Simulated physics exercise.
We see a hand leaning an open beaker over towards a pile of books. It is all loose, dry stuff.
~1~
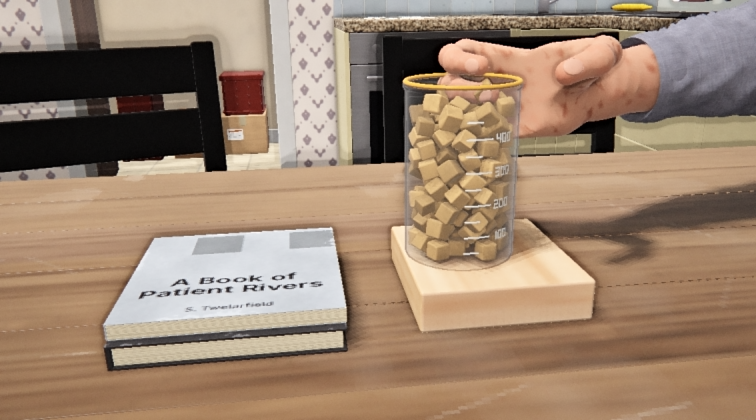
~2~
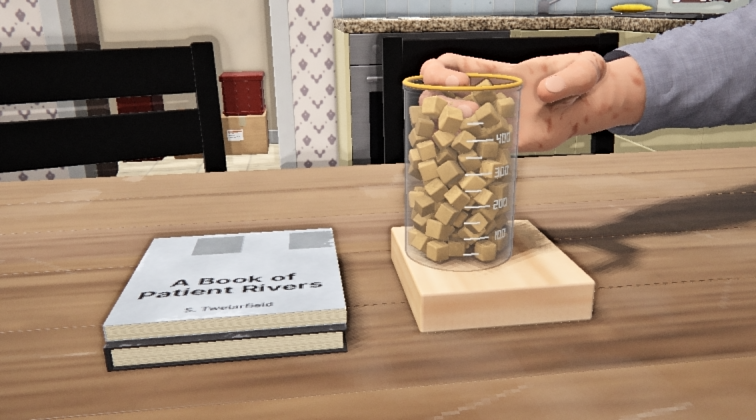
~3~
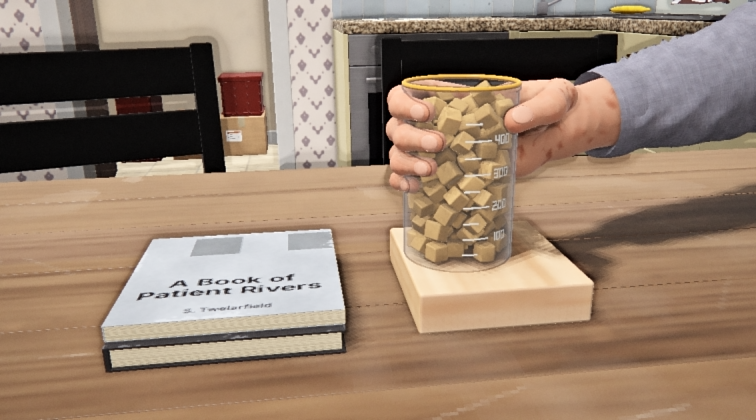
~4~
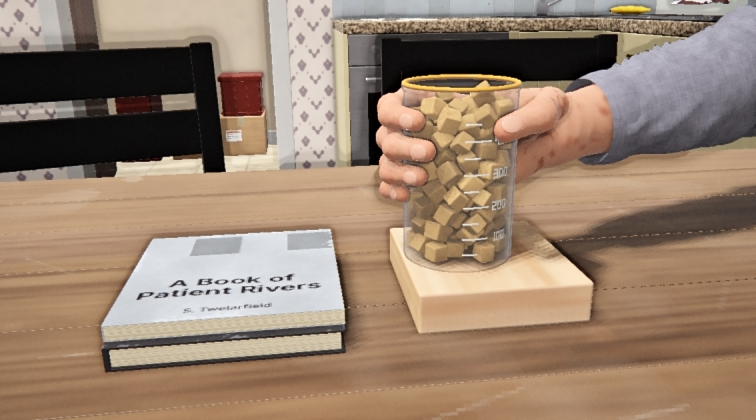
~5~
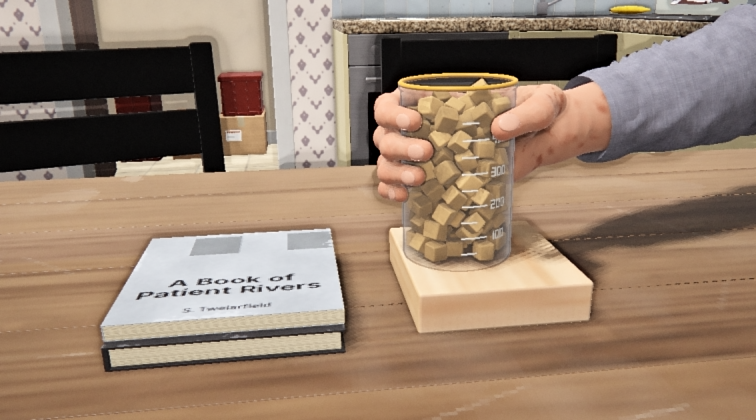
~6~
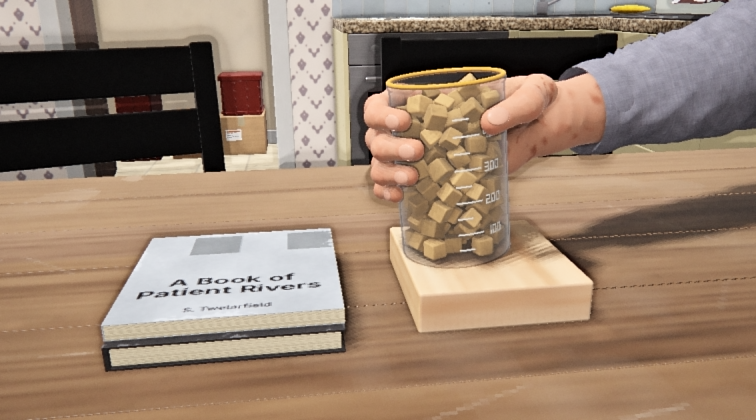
A hand grips a clear beaker of small wooden cubes and tilts it slightly left.
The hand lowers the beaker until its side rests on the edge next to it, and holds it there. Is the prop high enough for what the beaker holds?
What is in the beaker runs out, at least in part.
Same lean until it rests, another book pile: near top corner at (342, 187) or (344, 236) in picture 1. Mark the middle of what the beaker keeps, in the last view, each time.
First near (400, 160), then near (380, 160).
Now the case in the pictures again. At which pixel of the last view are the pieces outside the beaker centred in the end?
Roughly at (187, 263).
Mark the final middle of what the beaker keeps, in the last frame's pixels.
At about (326, 214).
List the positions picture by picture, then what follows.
Beaker at (460, 168), nearly full of small wooden cubes; book pile at (238, 275), its top about level with the beaker's foot, in the first picture.
Beaker at (460, 169), upright; rim at (407, 84); top of the contents at (477, 119), in the second picture.
Beaker at (459, 170), upright; rim at (406, 84); book pile at (237, 276), in the third picture.
Beaker at (459, 170), upright; rim at (406, 85); top of the contents at (476, 120), in the fourth picture.
Beaker at (457, 169), upright; rim at (402, 84); book pile at (236, 276), in the fifth picture.
Beaker at (451, 165), leaning 5°; rim at (390, 85); book pile at (236, 275), its top about level with the beaker's foot, in the sixth picture.
Then, 0.42 s past the last view, the beaker leans 28°; everything is still inside.
Then, 0.95 s past the last view, the beaker leans 57°; everything is still inside.
Then, 1.51 s past the last view, the beaker leans 87°; a stray few of the small wooden cubes out of it.
Finally, the beaker rests on the book pile at 91°; a small part of the small wooden cubes out of it.
